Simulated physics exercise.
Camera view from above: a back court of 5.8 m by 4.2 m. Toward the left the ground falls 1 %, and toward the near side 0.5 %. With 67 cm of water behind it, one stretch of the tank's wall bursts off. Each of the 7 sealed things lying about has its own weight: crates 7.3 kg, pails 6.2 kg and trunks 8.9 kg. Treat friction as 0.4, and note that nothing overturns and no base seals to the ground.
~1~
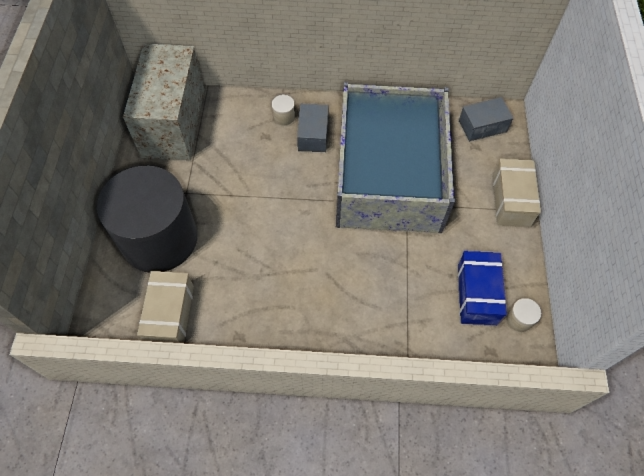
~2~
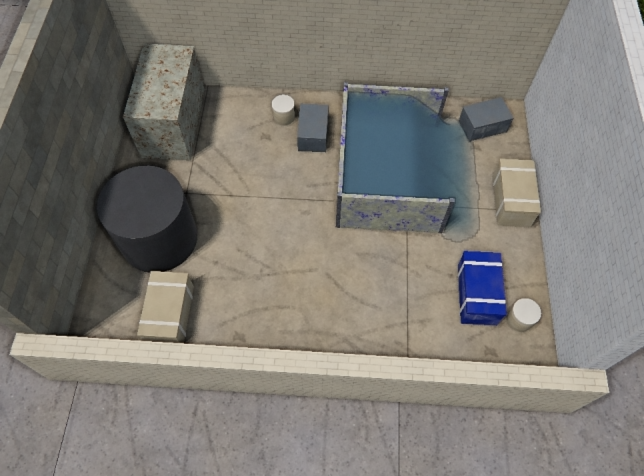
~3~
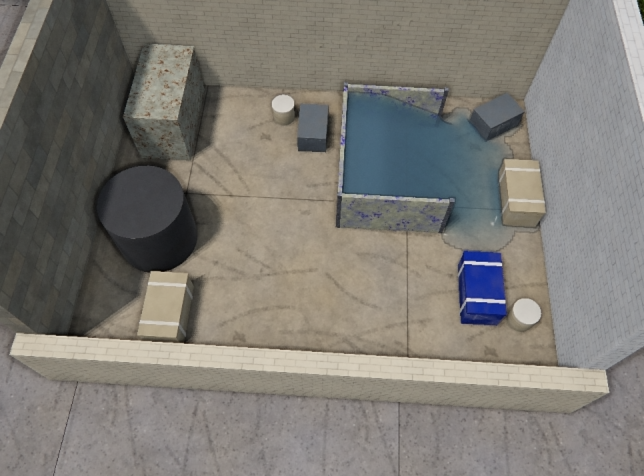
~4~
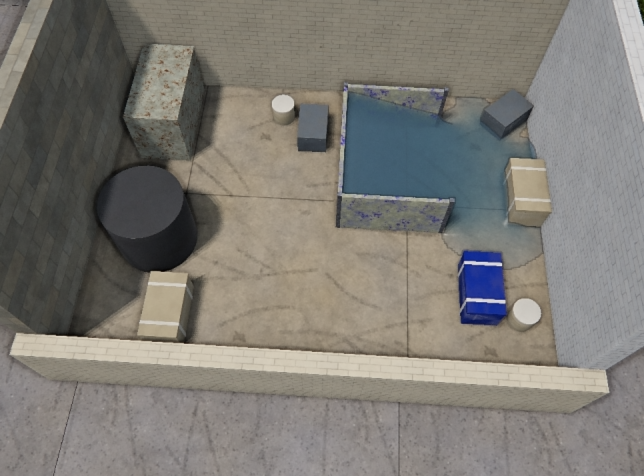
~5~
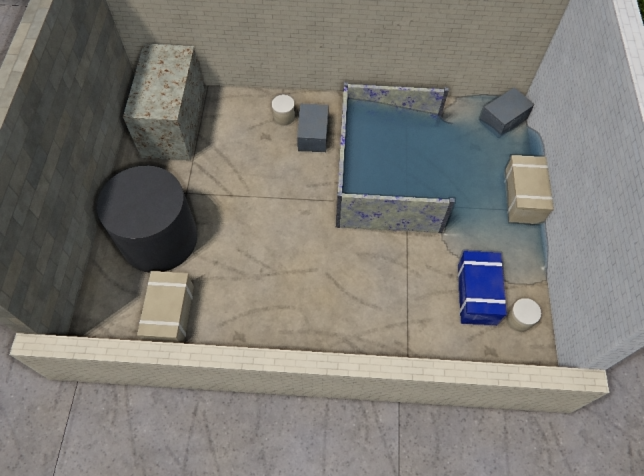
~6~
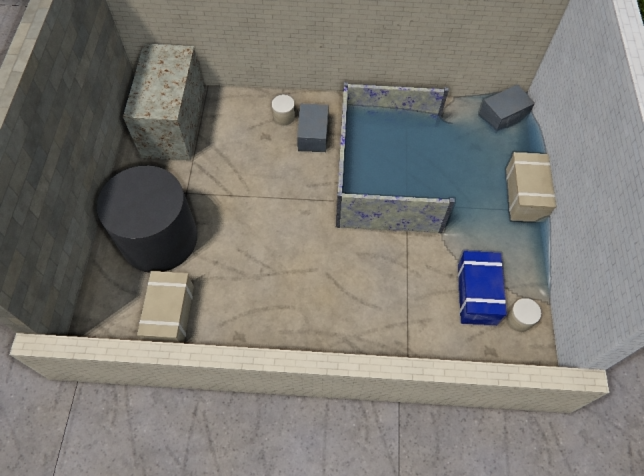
To begin with, a tank full of water stands in a walled court among pails, trunks and blocks. Its right wall disappears and water spreads across the ground to the right, nudging a grey block and a tan trunk slightly, then creeps along the right wall while the blue trunk stays put.
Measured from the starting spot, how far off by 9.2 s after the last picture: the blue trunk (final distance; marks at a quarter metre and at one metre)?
It ends a long distance off.
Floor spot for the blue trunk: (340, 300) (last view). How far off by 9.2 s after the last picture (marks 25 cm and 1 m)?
Observed: Object goes well off.
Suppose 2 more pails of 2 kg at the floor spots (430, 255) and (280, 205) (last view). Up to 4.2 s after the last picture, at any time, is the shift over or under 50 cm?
So it goes behind the line, then behind the line.
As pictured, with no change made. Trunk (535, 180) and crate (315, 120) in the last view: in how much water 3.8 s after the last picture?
About 4 and 1 cm.
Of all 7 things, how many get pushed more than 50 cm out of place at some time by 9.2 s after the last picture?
Total: 7.
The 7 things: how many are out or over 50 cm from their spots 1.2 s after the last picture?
I get 4.
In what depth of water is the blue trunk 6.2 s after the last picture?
About 9 cm.
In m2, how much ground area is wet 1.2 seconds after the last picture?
Some 9.5 m2 of it.
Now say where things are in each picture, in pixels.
The blue trunk at (485, 282) rests on the ground; 2.2 m2 under water; 0 of 7 have shifted, in the first frame.
The blue trunk at (485, 282) rests on the ground; water covers 3.1 m2; 0 of 7 have shifted, in the second frame.
The blue trunk at (485, 282) rests on the ground; 4.0 m2 under water; 2 of 7 have shifted, in the third frame.
The blue trunk at (485, 282), on the bottom; 5.3 m2 under water; 2 of 7 have shifted, in the fourth frame.
The blue trunk at (485, 282), on the bottom; water covers 5.8 m2; 2 of 7 have shifted, in the fifth frame.
The blue trunk at (485, 282) rests on the ground; water covers 6.1 m2; 2 of 7 have shifted, in the sixth frame.
Then, 1.2 s after the last picture the blue trunk is near (434, 288), 0.6 m from its start, aground; 2 afloat.
Then, 3.8 s after the last picture the blue trunk is near (234, 225), 3.1 m from its start, afloat; 3 afloat.
Then, 6.2 s after the last picture the blue trunk is near (214, 224), 3.4 m from its start, afloat; 6 afloat.
Then, 9.2 s after the last picture the blue trunk is near (212, 246), 3.3 m from its start, afloat; 6 afloat.
